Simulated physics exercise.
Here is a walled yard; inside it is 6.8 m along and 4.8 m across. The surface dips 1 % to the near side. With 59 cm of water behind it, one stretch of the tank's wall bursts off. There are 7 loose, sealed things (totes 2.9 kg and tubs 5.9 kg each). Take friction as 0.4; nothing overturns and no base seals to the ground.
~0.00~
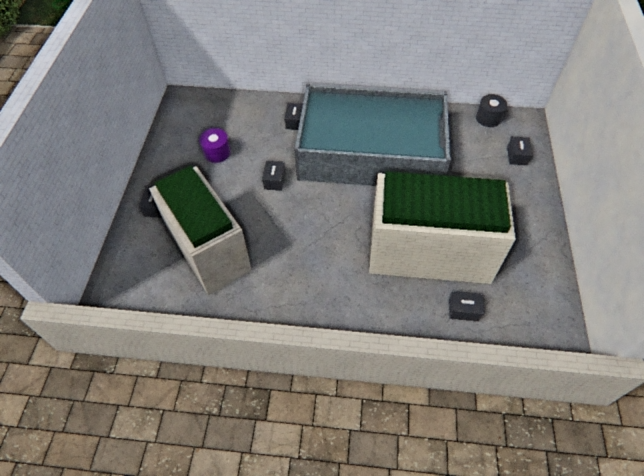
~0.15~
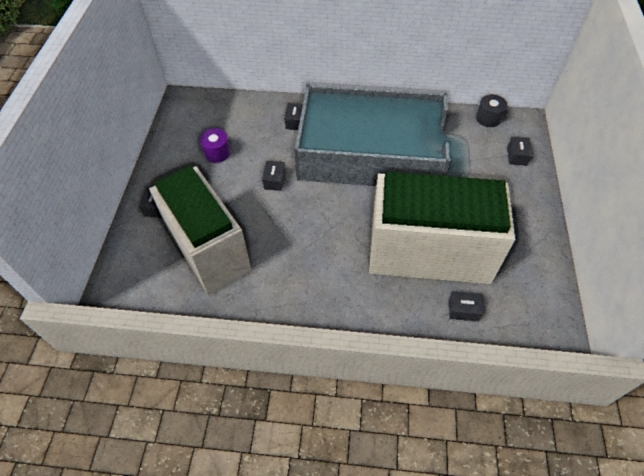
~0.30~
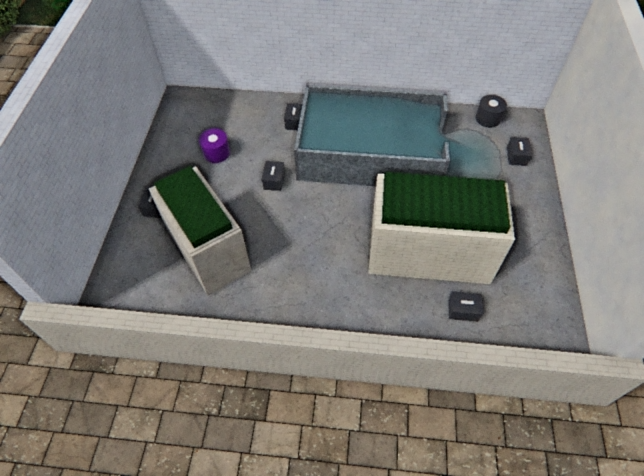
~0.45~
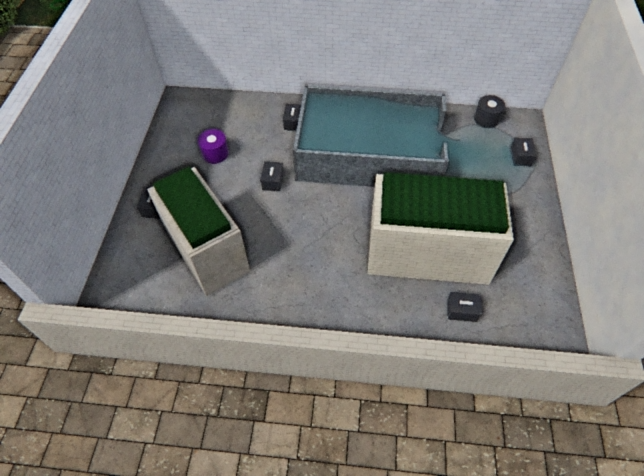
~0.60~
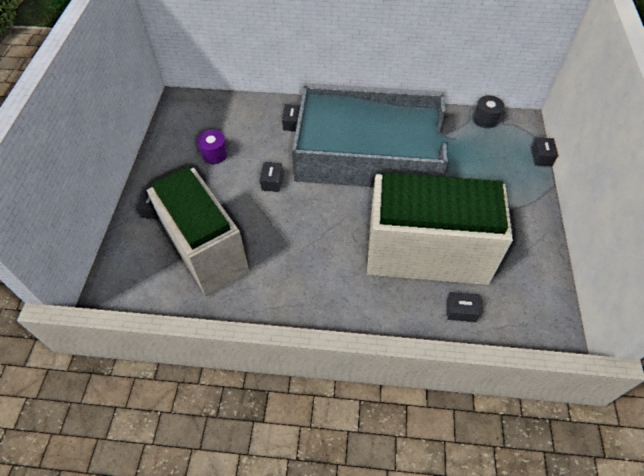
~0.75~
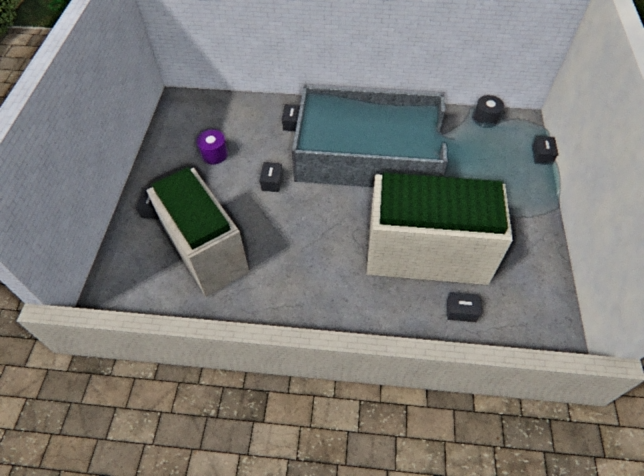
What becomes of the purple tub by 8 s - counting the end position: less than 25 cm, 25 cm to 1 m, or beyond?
Purple tub barely shifts.
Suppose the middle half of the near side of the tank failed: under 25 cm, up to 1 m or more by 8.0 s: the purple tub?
Then the purple tub is nudged along.
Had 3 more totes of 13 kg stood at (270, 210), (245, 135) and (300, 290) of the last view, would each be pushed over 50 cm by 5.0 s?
In turn: Under, under, less.
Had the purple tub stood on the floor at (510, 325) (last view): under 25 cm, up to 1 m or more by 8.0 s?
It travels far.
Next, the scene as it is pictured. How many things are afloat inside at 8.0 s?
3 of them.
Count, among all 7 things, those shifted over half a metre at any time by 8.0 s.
I count 3.
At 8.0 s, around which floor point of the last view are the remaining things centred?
Near (255, 192).
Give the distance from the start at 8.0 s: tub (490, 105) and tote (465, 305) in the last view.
In turn: 500 cm, 300 cm.
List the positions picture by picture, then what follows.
In the first frame, the purple tub at (214, 138), on the bottom; 3.0 m2 under water; 0 of 7 have shifted.
In the second frame, the purple tub at (213, 138), on the bottom; 3.4 m2 under water; 0 of 7 have shifted.
In the third frame, the purple tub at (213, 138) rests on the ground; 4.0 m2 under water; 0 of 7 have shifted.
In the fourth frame, the purple tub at (212, 139), on the bottom; water covers 4.7 m2; 1 of 7 have shifted.
In the fifth frame, the purple tub at (211, 140), on the bottom; 5.6 m2 under water; 1 of 7 have shifted.
In the sixth frame, the purple tub at (211, 140) rests on the ground; 6.2 m2 under water; 1 of 7 have shifted.
After 1.6 s the purple tub is near (211, 140), 0.0 m from its start, aground; 2 afloat.
After 3.6 s the purple tub is near (211, 140), 0.0 m from its start, aground; 2 afloat.
After 5.6 s the purple tub is near (211, 140), 0.0 m from its start, aground; 3 afloat.
After 8.0 s the purple tub is near (211, 140), 0.0 m from its start, aground; 3 afloat.
